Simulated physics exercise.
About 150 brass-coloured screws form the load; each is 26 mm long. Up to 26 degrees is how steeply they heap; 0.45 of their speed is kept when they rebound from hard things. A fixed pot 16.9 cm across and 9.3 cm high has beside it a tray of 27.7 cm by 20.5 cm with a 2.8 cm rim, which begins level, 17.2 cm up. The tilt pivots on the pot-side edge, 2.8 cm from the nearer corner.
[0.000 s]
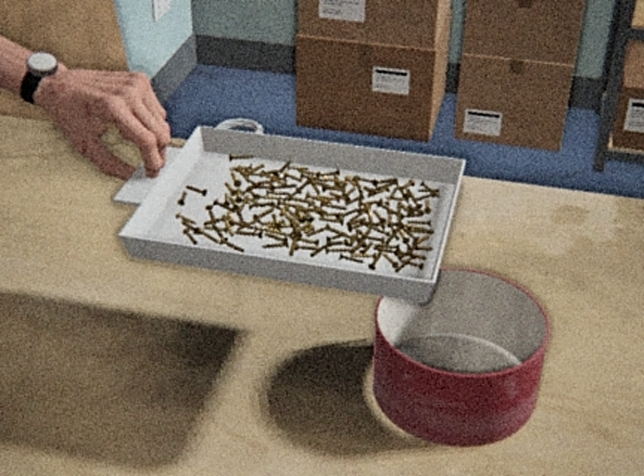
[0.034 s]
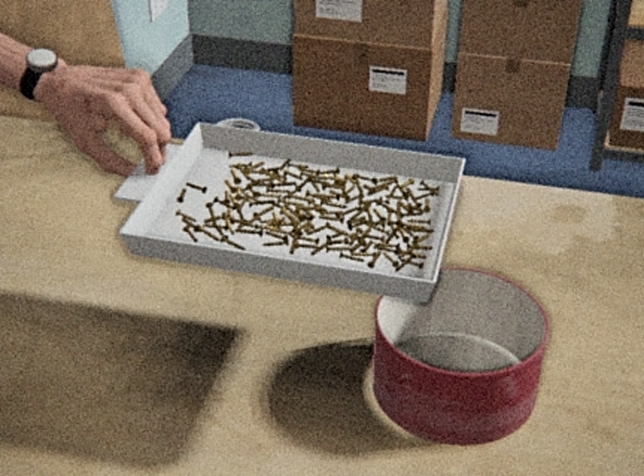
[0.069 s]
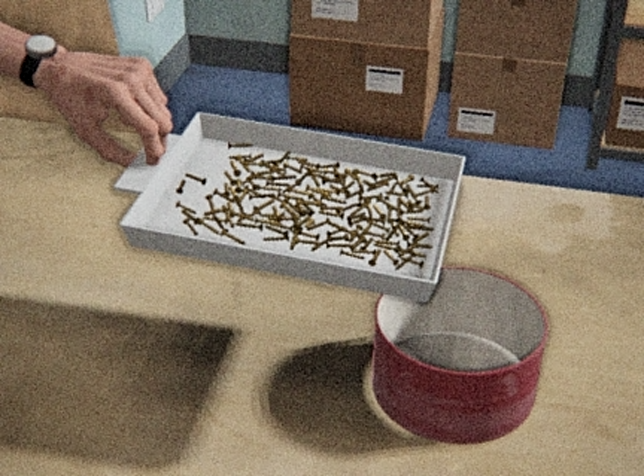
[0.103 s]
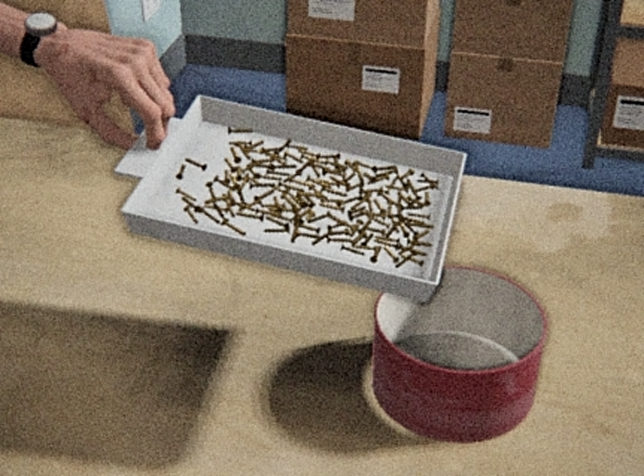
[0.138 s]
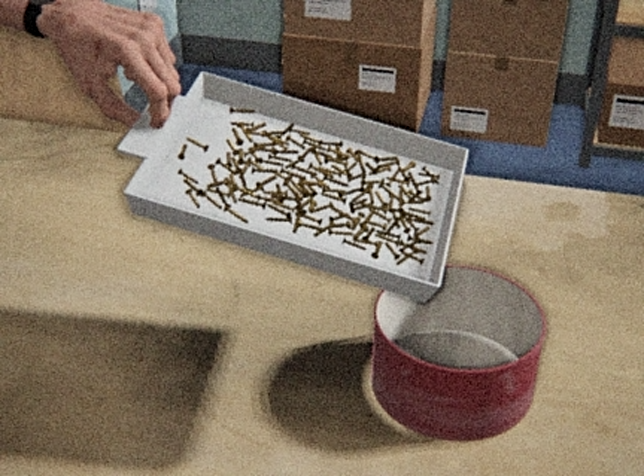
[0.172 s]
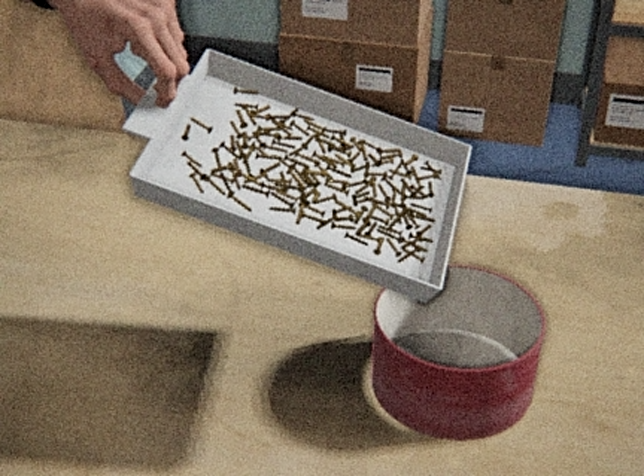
Hand lifting the left end of a white tray of brass-coloured screws, slanting it toward a red pot on a wooden worktop.
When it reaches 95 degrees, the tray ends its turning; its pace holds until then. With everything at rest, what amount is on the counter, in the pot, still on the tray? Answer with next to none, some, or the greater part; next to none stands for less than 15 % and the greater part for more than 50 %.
Counter: The greater part; pot: Some; tray: Next to none.
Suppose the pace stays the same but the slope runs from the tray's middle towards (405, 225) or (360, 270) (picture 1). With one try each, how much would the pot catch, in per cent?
Approximately 55 percent, then 0 percent.
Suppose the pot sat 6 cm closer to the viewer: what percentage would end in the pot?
Then close to 75 per cent.
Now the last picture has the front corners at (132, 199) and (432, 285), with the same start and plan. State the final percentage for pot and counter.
Pot: 0, counter: 100.
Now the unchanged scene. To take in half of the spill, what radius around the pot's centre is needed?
About 18 centimetres.
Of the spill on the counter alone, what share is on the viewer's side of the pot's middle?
Some 100 per cent.
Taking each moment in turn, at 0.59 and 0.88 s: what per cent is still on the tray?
In turn: 90, 0.
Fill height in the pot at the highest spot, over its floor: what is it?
1.0 cm.
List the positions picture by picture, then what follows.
The first frame shows tray tilt 0 degrees, front corners at (129, 232) and (428, 277); middle of the pieces at (319, 209); pot at (462, 318).
The second frame shows tray tilt 1 degrees, front corners at (129, 229) and (428, 277); middle of the pieces at (319, 207).
The third frame shows tray tilt 3 degrees, front corners at (130, 221) and (429, 277), lowest corner right front; middle of the pieces at (319, 202).
The fourth frame shows tray tilt 7 degrees, front corners at (131, 208) and (431, 278), lowest corner right front; middle of the pieces at (319, 194).
The fifth frame shows tray tilt 12 degrees, front corners at (134, 190) and (433, 279), lowest corner right front; middle of the pieces at (321, 182).
The sixth frame shows tray tilt 18 degrees, front corners at (140, 173) and (435, 281), lowest corner right front; middle of the pieces at (325, 172); pot at (459, 314). The tray's pace is about 155 degrees a second.
After 0.42 s, tilt 56 degrees; the tray holds 100 %, the pot 0 %.
Then, at 0.59 s, tilt 83 degrees; the tray holds 90 %, the pot 0 %.
After 0.88 s, tilt 95 degrees; the tray holds 0 %, the pot 20 %.
In the end, at 1.8 s, counter 75 %, pot 25 %, tray 0 %.
